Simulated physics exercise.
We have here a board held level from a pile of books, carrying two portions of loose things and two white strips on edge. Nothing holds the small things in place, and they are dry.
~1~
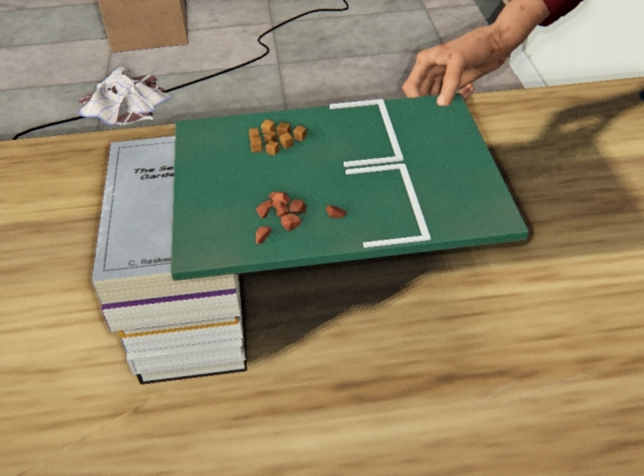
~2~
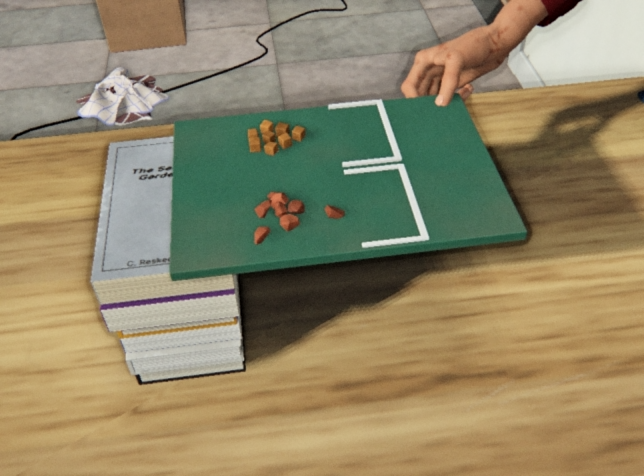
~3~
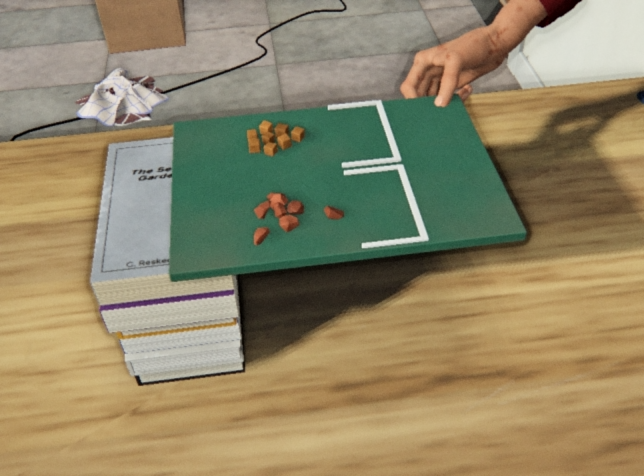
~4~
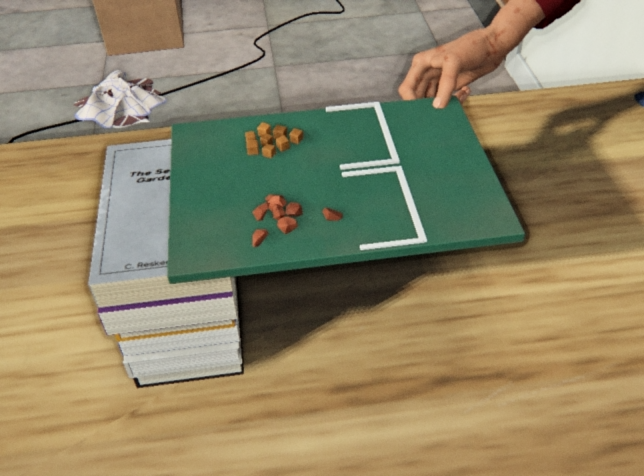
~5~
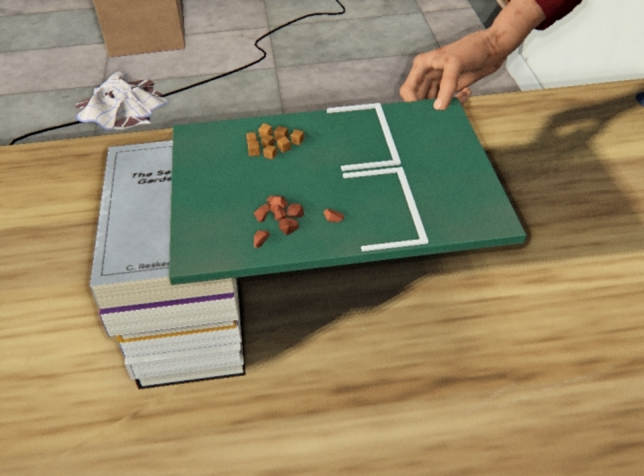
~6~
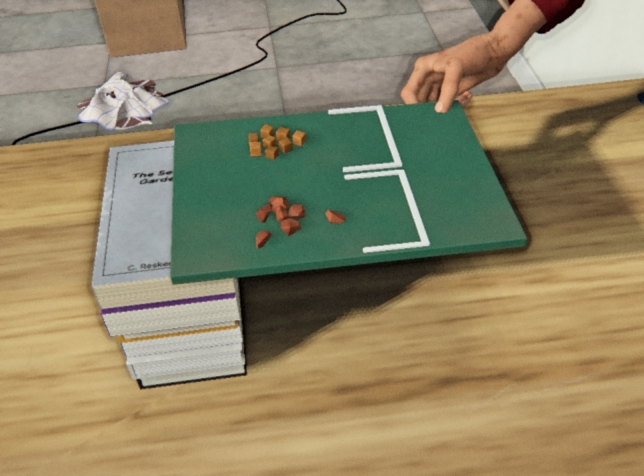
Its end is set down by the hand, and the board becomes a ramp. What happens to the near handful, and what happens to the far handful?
Near handful: It makes it past its bar. Far handful: It makes it past its bar.
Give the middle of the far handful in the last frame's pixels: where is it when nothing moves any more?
The middle comes to rest near (532, 232).
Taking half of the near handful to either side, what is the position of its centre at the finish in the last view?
Looks like it settles around (495, 320).
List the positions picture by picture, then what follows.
The first picture shows held end of the board at (515, 230), level; book pile at (169, 210), tall, over half the board's length; near handful at (281, 208), a few bits of crushed brick; far handful at (271, 138), a few brown sugar cubes; near bar at (414, 200), much lower than a piece; far bar at (390, 129), much lower than a piece.
The second picture shows held end of the board at (513, 230), level; far handful at (269, 138).
The third picture shows held end of the board at (513, 230), level; near handful at (280, 209).
The fourth picture shows held end of the board at (511, 232), level; far handful at (267, 141).
The fifth picture shows held end of the board at (512, 233), level; near handful at (279, 212).
The sixth picture shows held end of the board at (513, 236), down by 1°; book pile at (168, 214); near handful at (281, 213), not moving; far handful at (270, 142), not moving; near bar at (413, 206); far bar at (389, 135).
Then, 1.04 s past the last view, board sloping at 20°; near handful on its way down; far handful where it was.
Then, 1.95 s past the last view, board sloping at 37°; near handful about two thirds past its bar; far handful all past its bar.
Then, 2.73 s past the last view, board resting at 41°; near handful about two thirds past its bar; far handful all past its bar.
Finally, board resting at 41°; near handful about two thirds past its bar; far handful all past its bar.
